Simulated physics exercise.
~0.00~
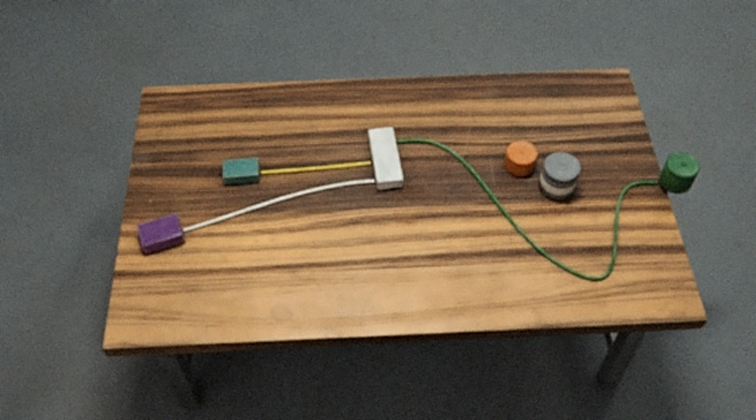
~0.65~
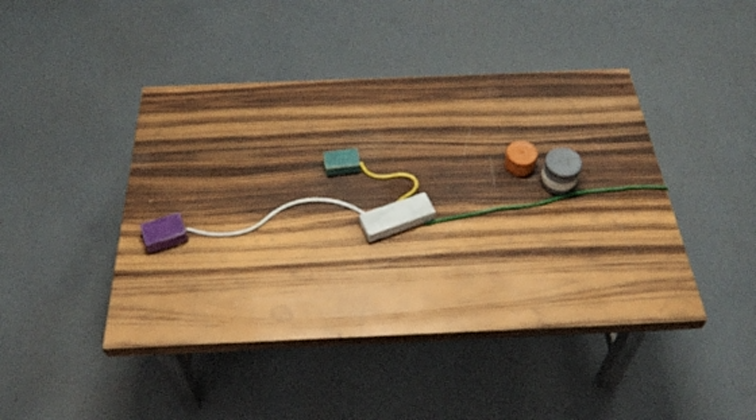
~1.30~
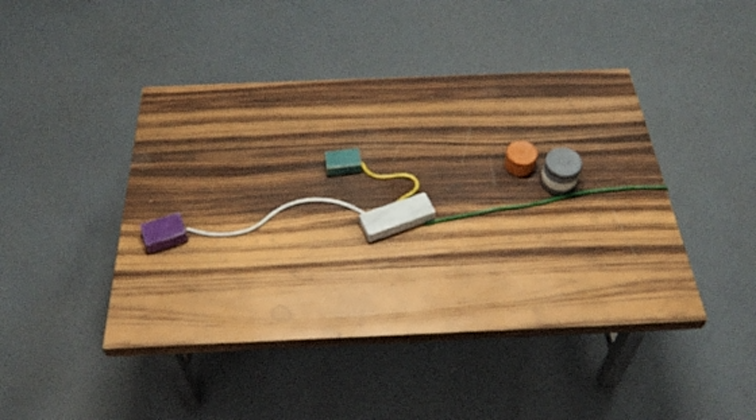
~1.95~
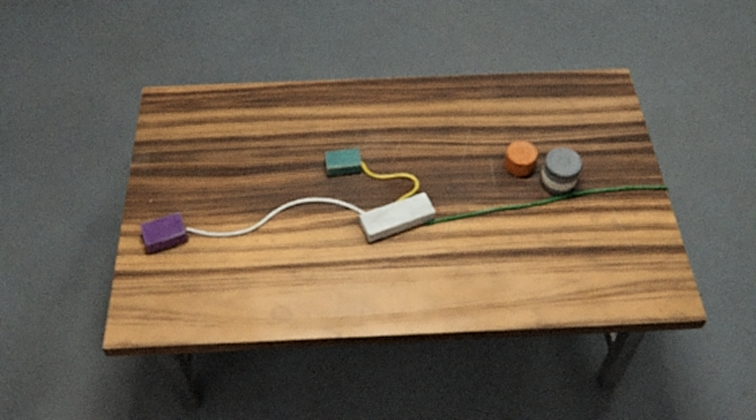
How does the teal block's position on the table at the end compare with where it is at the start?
At the end the teal block sits clearly farther to the right and very slightly farther back, above the white strip rather than well off to its left.
